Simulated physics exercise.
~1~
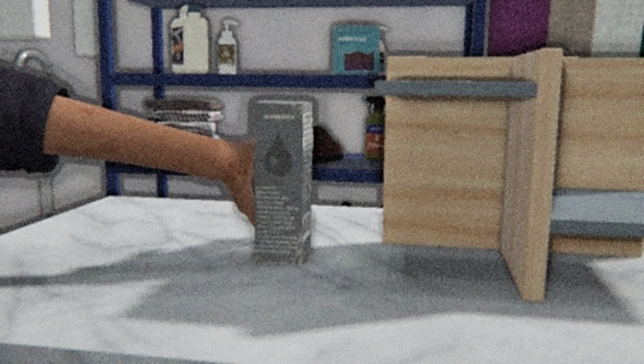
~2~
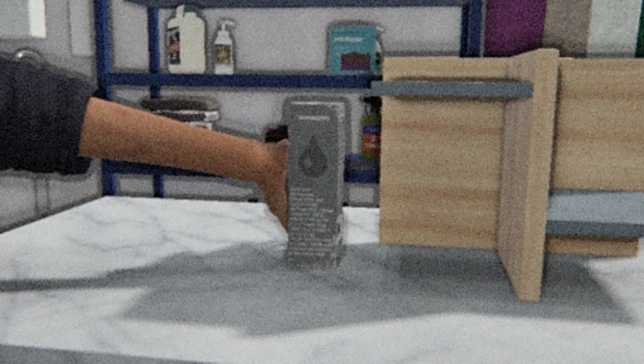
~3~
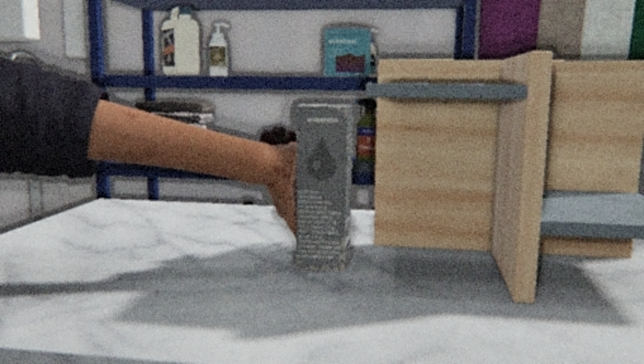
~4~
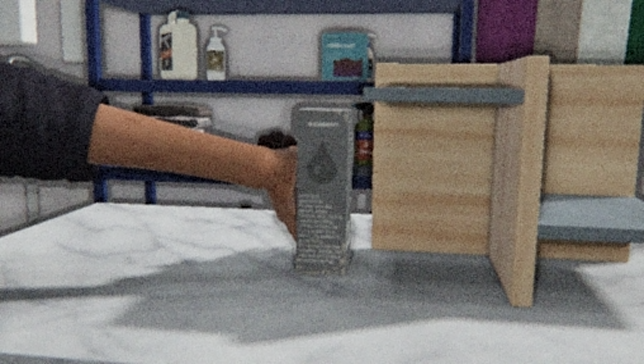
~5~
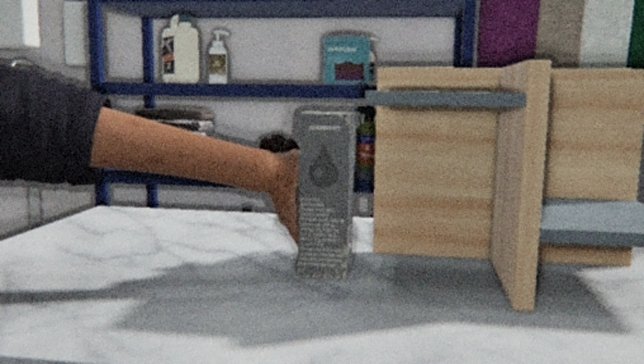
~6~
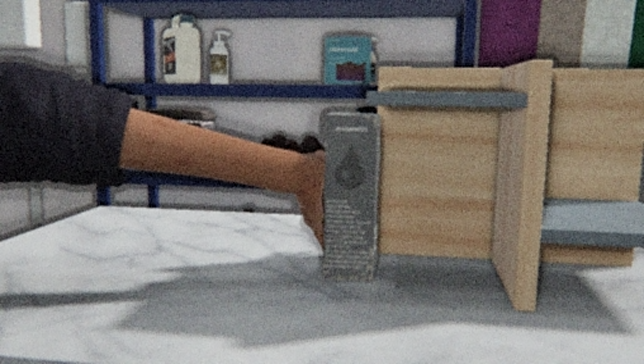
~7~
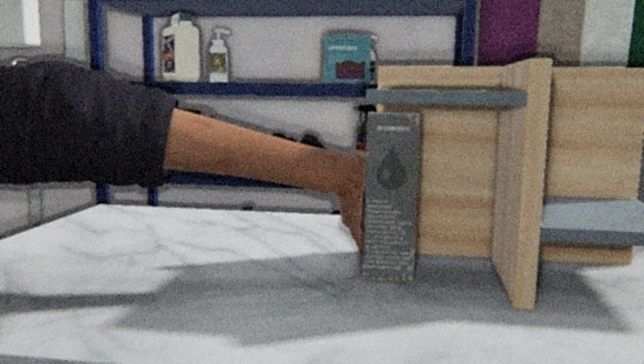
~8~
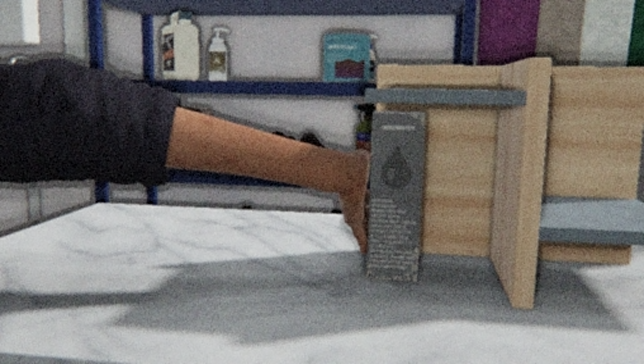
On a marble counter, a hand slides an upright grey carton right, under a ledge.
